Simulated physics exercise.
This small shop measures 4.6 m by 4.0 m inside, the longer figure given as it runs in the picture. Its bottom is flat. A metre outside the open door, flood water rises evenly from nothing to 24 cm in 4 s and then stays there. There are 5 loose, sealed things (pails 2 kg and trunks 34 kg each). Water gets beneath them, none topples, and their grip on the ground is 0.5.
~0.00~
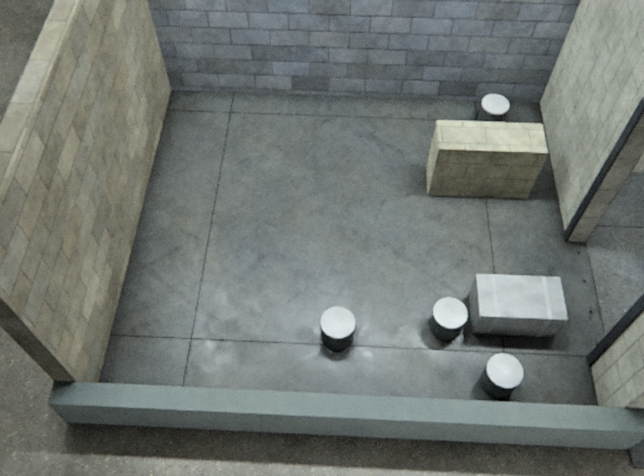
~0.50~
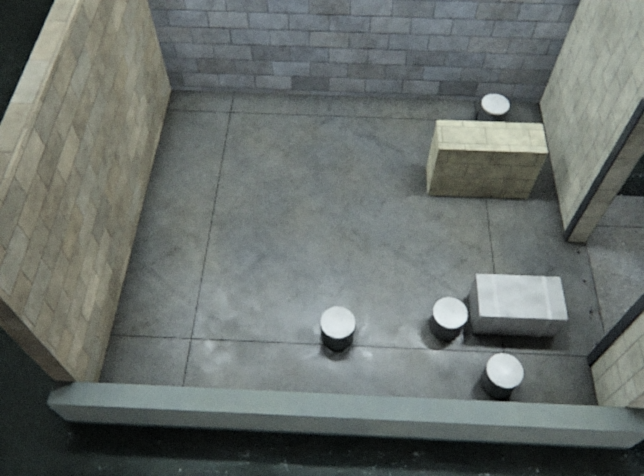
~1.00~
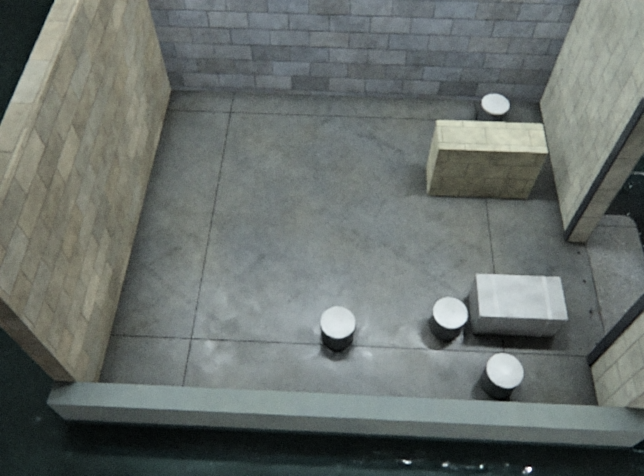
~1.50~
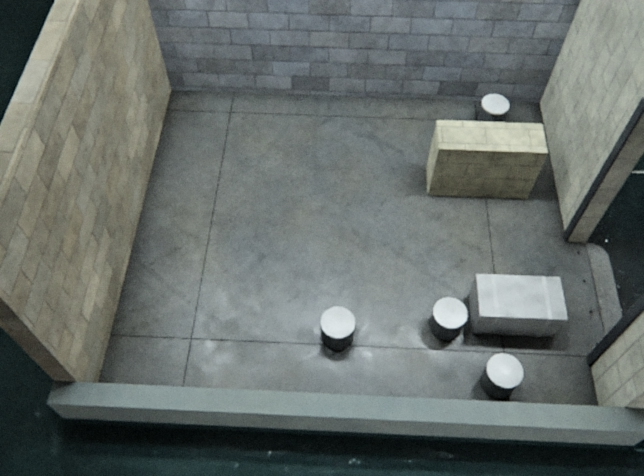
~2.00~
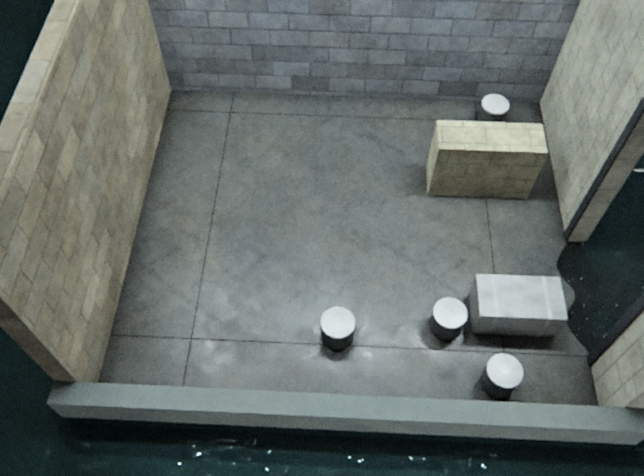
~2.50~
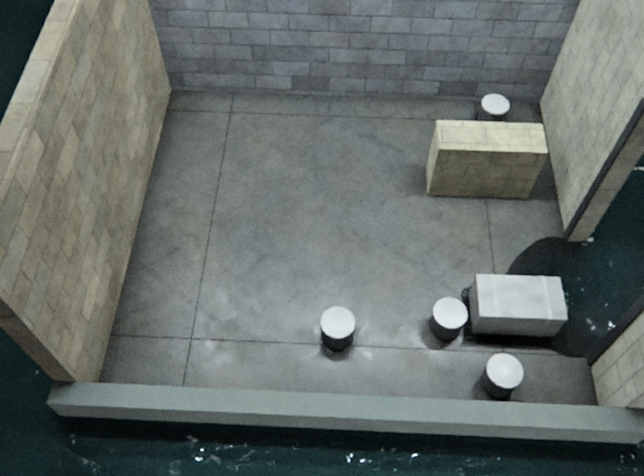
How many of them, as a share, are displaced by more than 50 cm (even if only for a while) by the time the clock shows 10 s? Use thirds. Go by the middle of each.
Share: At least two thirds.
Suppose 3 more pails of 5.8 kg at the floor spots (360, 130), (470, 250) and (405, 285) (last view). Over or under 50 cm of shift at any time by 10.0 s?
In turn: Less, over, past it.
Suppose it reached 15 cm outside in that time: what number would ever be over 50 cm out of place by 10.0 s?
In that case 2 of them.
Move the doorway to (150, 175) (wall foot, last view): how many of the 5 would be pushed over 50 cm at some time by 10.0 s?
Then 4.
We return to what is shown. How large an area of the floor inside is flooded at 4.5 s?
Some 7.0 m2.
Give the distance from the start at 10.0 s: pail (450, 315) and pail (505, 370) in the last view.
In that order: 300 cm, 350 cm.
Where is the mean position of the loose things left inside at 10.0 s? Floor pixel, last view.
At about (282, 224).
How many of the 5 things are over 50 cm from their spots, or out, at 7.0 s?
4 of them.
After 3.5 s 0 of 5 are over 50 cm from their spots; 0 afloat.
After 4.5 s 0 of 5 are over 50 cm from their spots; 0 afloat.
After 7.0 s 4 of 5 are over 50 cm from their spots; 3 afloat.
After 10.0 s 4 of 5 are over 50 cm from their spots, and 4 have been at some point; 3 afloat.
